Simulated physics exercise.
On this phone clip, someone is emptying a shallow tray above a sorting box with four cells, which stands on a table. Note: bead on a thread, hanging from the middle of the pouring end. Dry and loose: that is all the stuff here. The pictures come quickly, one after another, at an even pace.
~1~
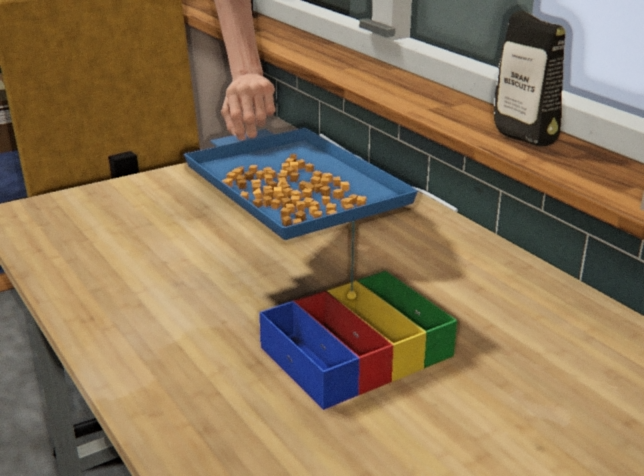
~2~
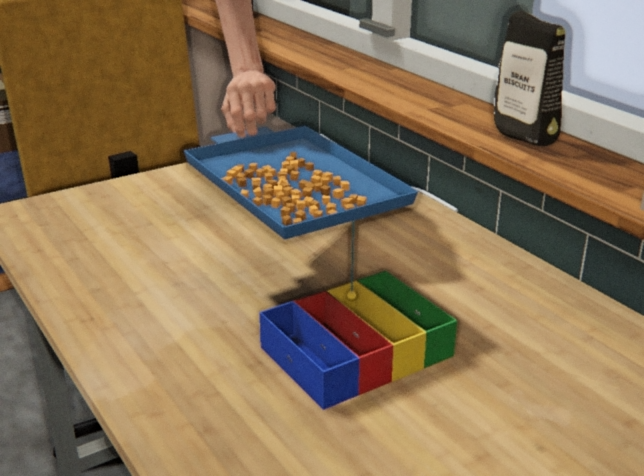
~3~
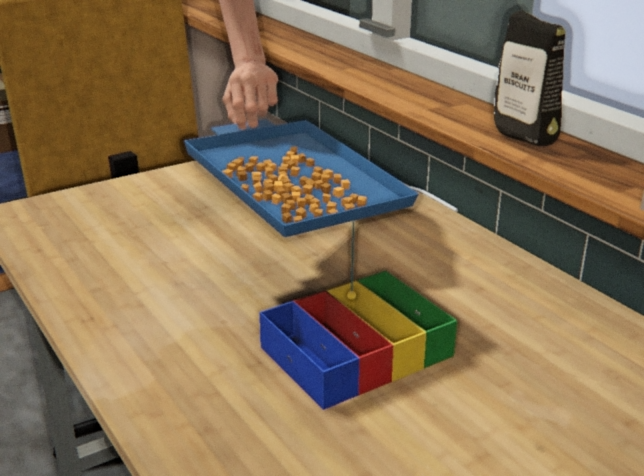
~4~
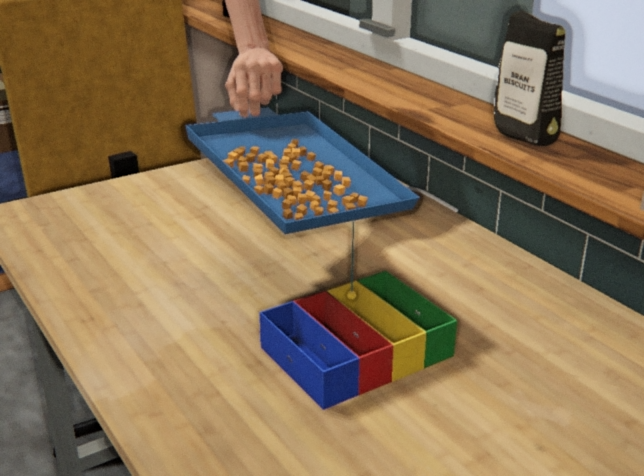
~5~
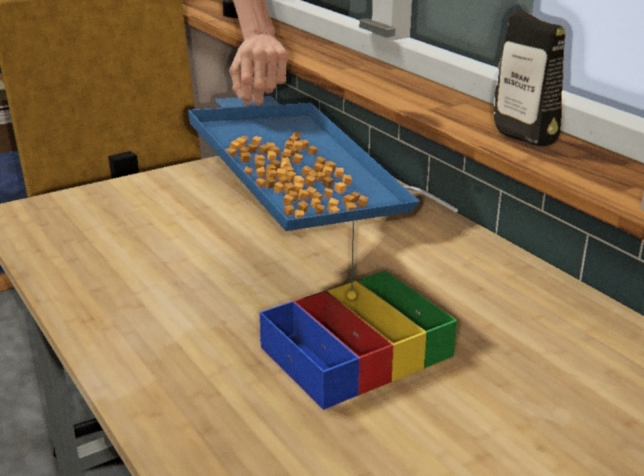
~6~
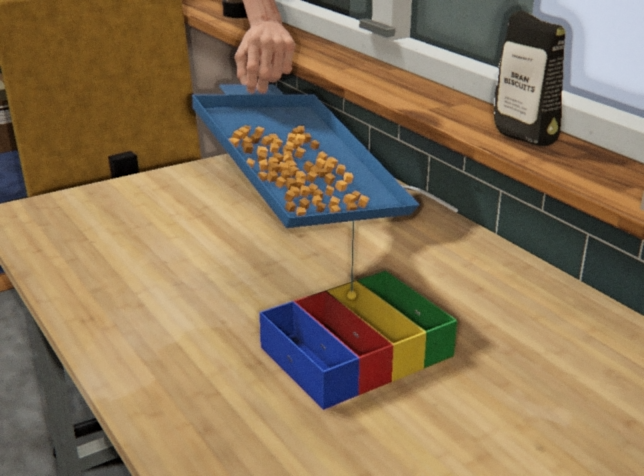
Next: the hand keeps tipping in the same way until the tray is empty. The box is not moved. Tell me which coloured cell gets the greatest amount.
The greatest amount goes to the green cell.
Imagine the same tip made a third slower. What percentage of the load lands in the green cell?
Around 50 percent.
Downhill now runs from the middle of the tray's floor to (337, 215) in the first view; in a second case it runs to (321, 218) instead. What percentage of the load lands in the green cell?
Near 10 % and, after that, 0 %.
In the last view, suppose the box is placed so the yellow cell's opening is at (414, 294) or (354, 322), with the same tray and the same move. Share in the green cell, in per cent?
First placement: 10 per cent; second placement: 30 per cent.
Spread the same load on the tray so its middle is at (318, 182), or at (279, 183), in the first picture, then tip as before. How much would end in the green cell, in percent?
About 50 % and 50 %.
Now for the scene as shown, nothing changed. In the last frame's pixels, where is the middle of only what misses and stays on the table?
It's centred at about (481, 324).
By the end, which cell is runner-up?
Rank 2: The yellow one.
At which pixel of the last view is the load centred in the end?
Near (413, 335).
Soon, tray tipped steeply; nearly all on the tray; a small part falling or outside the box.
A while on, tray tipped past a quarter turn; most on the tray; a stray few in the green cell; a small part falling or outside the box.
Towards the end, tray tipped past a quarter turn; about half in the green cell; about a quarter in the yellow cell; about a third falling or outside the box.
Finally, tray tipped past a quarter turn; about half in the green cell; about a quarter in the yellow cell; none in the blue cell; none in the red cell; about a third outside the box.
